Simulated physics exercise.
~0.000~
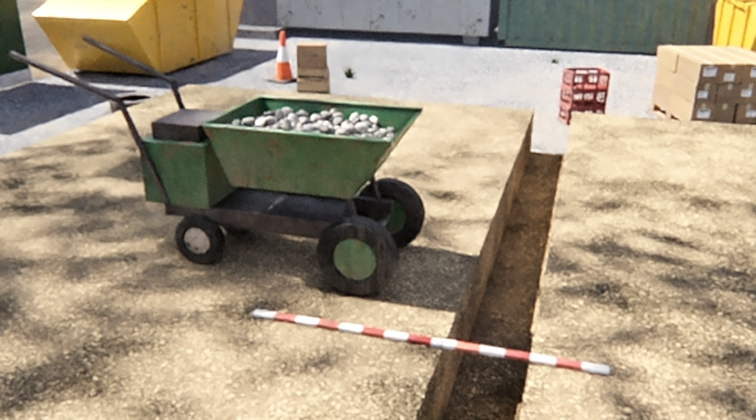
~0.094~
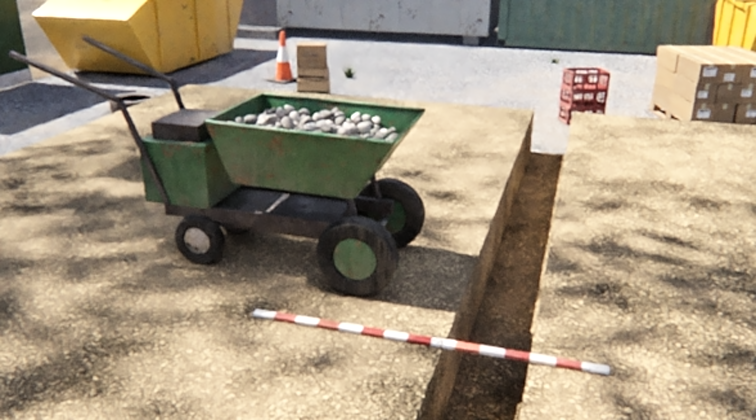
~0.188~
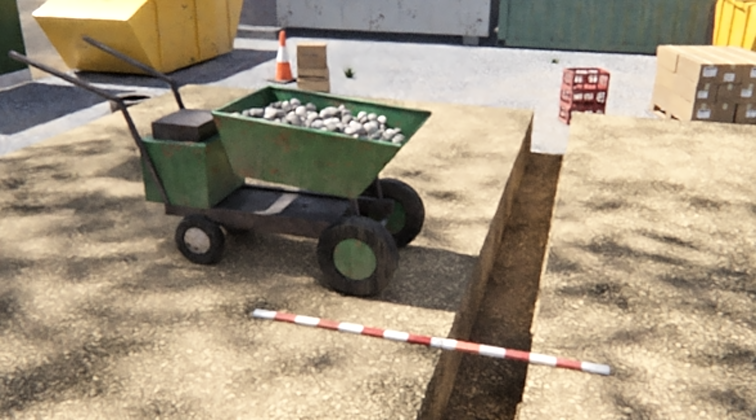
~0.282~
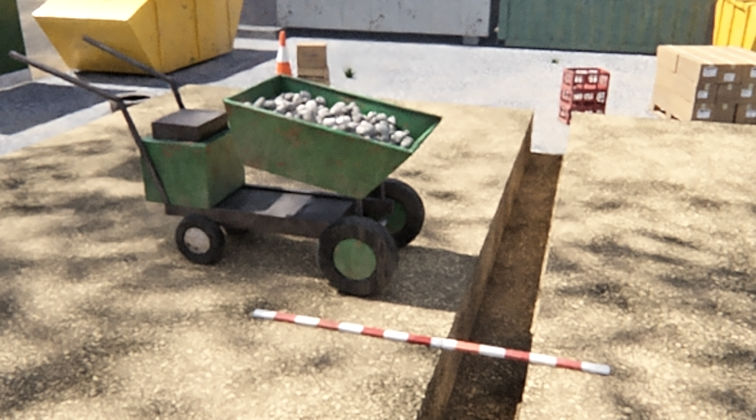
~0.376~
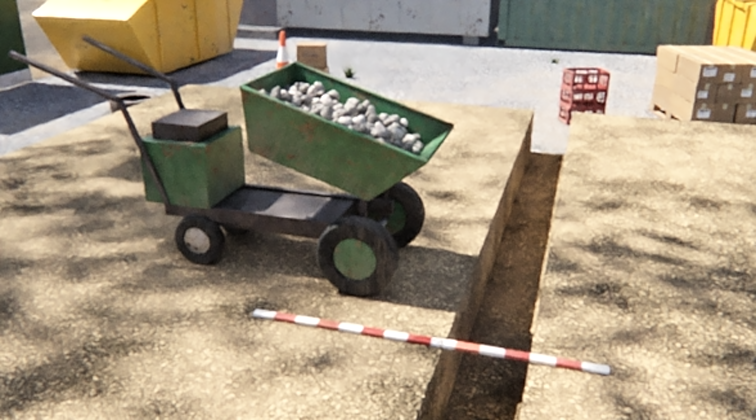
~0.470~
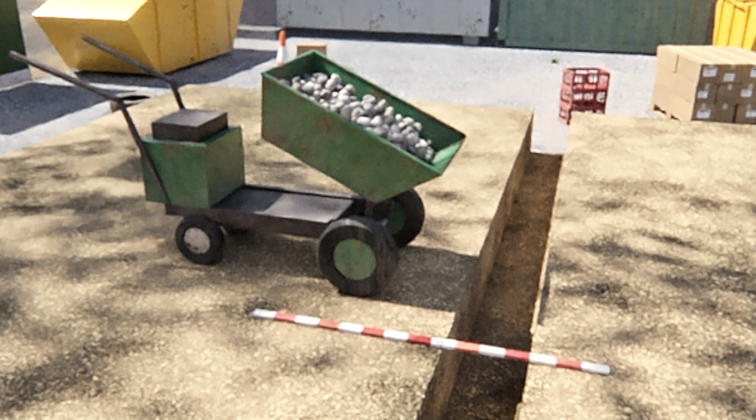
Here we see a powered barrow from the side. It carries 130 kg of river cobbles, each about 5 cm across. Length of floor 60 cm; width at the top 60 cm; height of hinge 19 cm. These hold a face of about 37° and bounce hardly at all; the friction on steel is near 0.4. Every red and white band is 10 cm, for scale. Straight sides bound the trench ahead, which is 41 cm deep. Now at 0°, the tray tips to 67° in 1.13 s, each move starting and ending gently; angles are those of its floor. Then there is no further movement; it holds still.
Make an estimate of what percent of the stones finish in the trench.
About 61 percent.
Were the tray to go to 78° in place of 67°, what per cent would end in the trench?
Then about 65 per cent.
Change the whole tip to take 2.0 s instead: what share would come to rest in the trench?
In that case, around 70%.
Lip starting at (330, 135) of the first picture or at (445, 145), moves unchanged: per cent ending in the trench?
Around 80% for the first place and 20% for the second.
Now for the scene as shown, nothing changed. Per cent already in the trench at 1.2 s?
By that moment, roughly 20 per cent of the load.
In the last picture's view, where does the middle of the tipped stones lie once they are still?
(520, 344).
After 0.9 s the floor is at 57°; 100 % in the tray; the foremost stones are at (480, 198).
After 1.2 s the floor is at 67°; 73 % in the tray, 18 % in the trench, 10 % past the trench; the foremost stones are at (585, 304).
After 1.6 s the floor is at 67°; 40 % in the tray, 30 % in the trench, 29 % past the trench; the foremost stones are at (687, 311).
After 3.5 s the floor is at 67°; 9 % in the tray, 61 % in the trench, 30 % past the trench; the foremost stones are past the picture's edge.
